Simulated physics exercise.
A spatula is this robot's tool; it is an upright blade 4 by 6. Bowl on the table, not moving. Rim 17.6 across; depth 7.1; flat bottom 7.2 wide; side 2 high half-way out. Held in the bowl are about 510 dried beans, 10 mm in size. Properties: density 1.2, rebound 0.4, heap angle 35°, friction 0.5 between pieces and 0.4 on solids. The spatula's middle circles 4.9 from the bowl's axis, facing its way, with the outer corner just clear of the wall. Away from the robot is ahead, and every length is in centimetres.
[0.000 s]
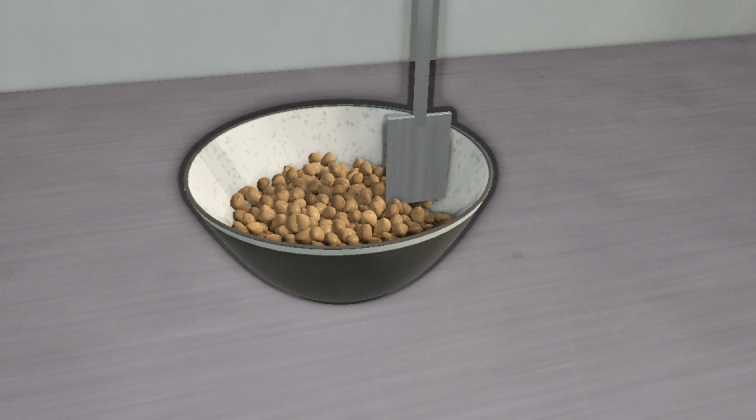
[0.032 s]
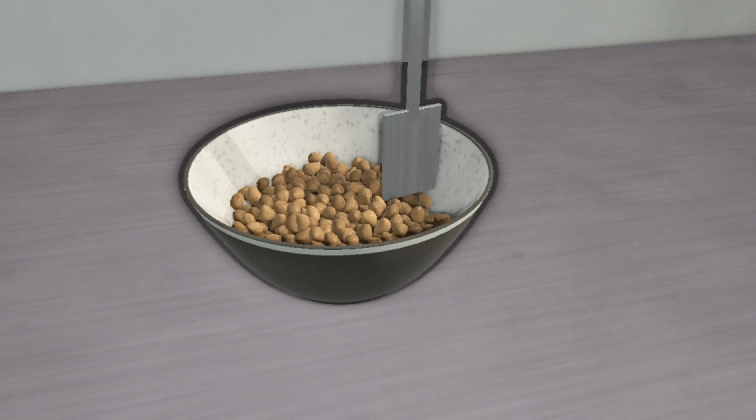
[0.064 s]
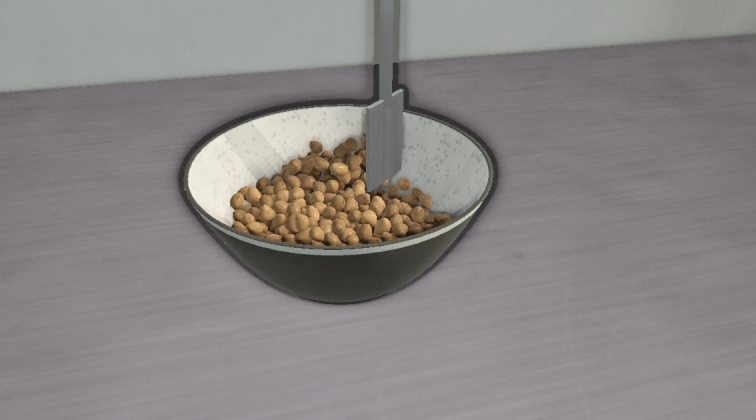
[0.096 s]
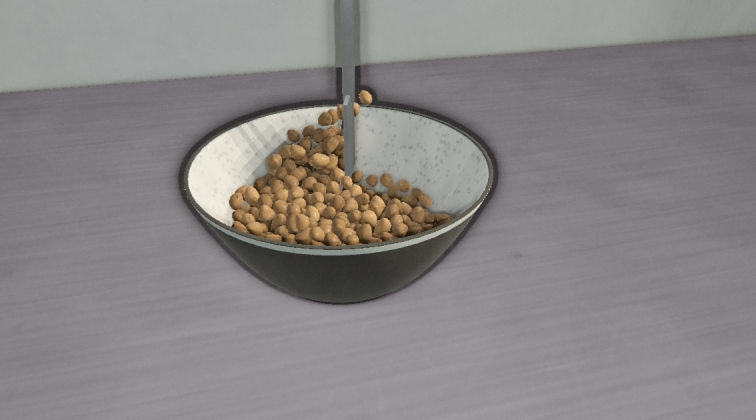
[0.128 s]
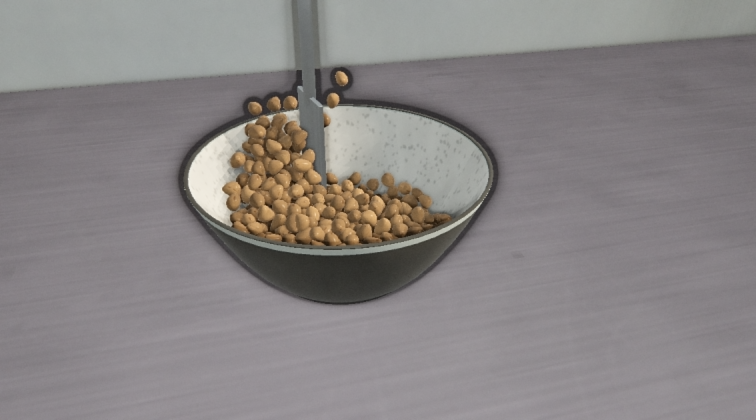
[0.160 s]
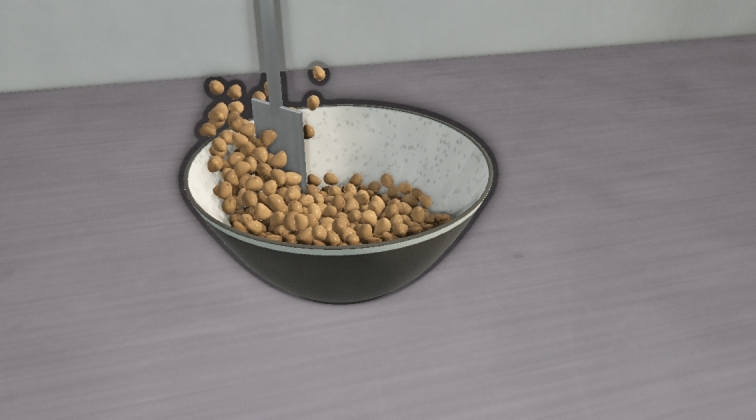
A grey spatula swept leftward through a bowl of dried beans, turning as it went, and pushed them into a pile up the left side, while a few flew up above the rim.
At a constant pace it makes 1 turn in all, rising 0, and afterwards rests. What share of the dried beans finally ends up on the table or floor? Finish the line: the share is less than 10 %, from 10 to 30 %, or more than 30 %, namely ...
The share is from 10 to 30 %.
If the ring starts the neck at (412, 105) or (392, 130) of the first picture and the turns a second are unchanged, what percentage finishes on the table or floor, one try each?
Close to 25 per cent for the first and close to 15 per cent for the second.
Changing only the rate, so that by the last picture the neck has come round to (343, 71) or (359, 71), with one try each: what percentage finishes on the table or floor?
So, roughly 5 percent the first time and 5 percent the second.
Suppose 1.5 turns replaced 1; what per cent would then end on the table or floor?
Then some 25 per cent.
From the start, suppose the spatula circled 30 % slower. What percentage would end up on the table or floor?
Near 10 in a hundred, it would be.
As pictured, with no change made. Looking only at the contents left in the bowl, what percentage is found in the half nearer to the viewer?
I'd put it near 40 per cent.
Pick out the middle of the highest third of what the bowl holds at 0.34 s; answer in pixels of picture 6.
Near pixel (415, 213).
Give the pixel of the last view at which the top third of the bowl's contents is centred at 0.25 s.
The top third is centred near (315, 234) in the last picture.
After 0.25 s, 215° round, highest piece 11 above the table; 485 in the bowl, 1 on the table or floor, 22 in flight or on the tool.
After 0.34 s, 299° round, highest piece 10 above the table; 449 in the bowl, 19 on the table or floor, 40 in flight or on the tool.
After 0.58 s, 0° round, highest piece 6 above the table; 412 in the bowl, 96 on the table or floor.
After 1.28 s, 0° round, highest piece 6 above the table; 412 in the bowl, 96 on the table or floor.
At rest, 412 in the bowl, 96 on the table or floor. That is 19 % on the table or floor.
